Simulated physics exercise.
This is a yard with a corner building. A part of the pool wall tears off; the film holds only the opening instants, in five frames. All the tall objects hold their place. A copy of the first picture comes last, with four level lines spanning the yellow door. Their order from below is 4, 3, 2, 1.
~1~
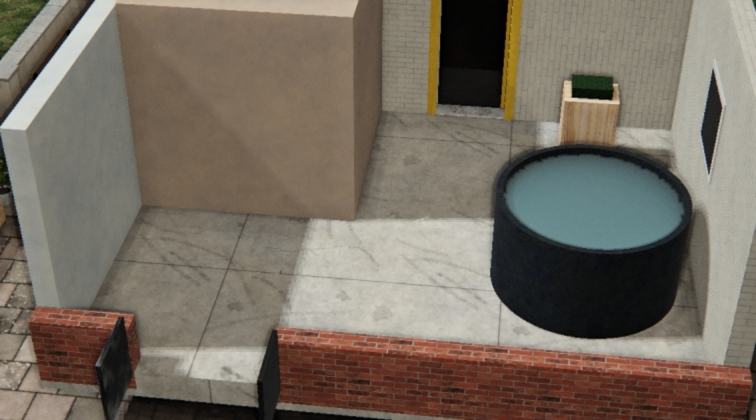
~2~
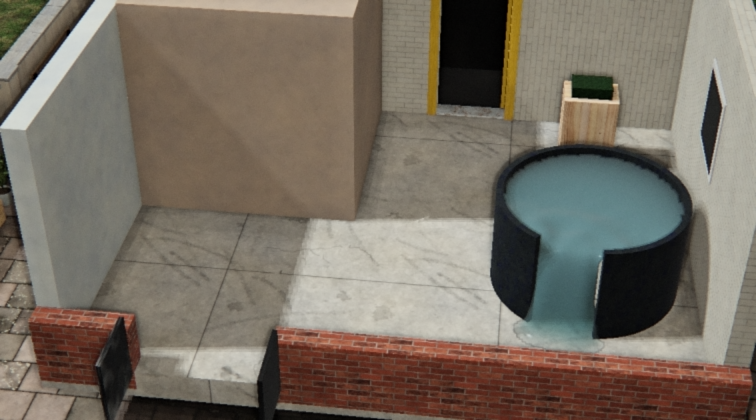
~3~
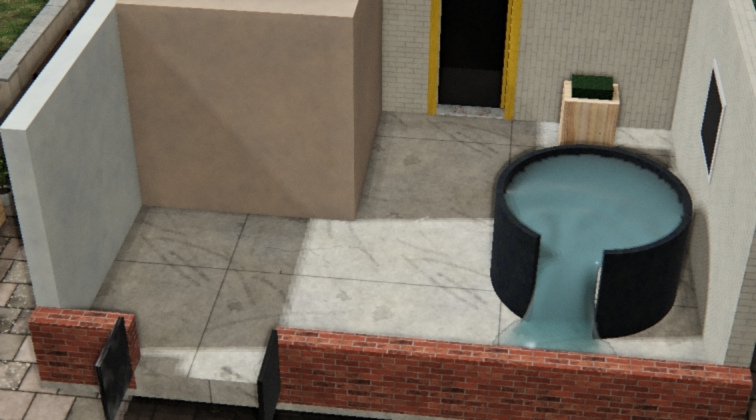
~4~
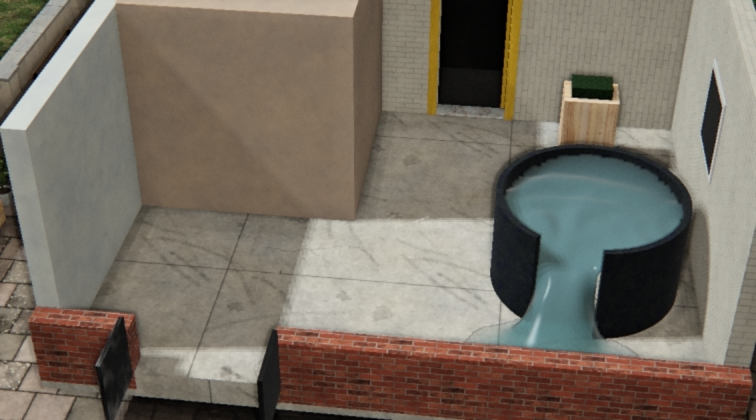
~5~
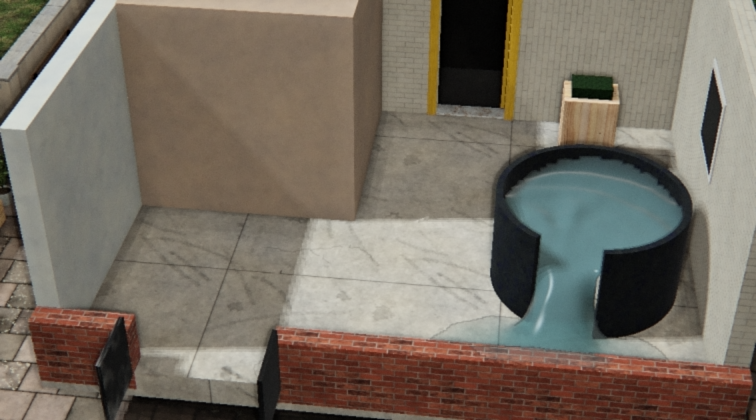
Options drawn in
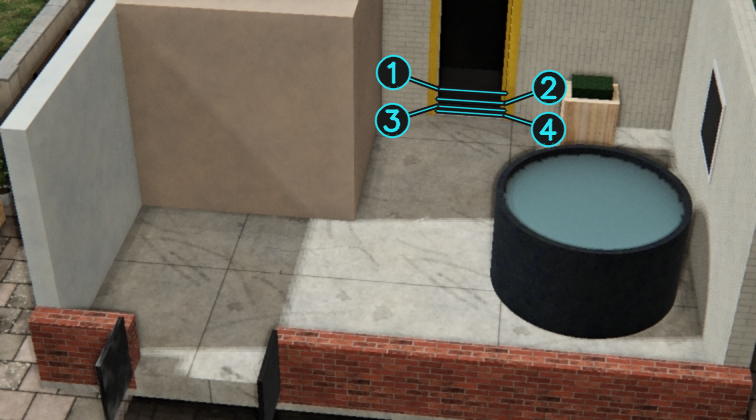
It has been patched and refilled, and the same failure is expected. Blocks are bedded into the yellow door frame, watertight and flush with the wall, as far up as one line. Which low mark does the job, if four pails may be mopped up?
That is line 4.
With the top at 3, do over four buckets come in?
No, that is safe.
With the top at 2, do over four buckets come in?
No, not at all.
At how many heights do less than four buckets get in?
All four.
On the marked copy, 1 at (471, 91); 2 at (471, 101); 3 at (470, 108); 4 at (470, 113); from the bottom up 4, 3, 2, 1.
Choosing 1, nothing gets over.
Choosing 2, nothing gets over.
Choosing 3, nothing gets over.
Choosing 4, a splash gets over, under a bucket.
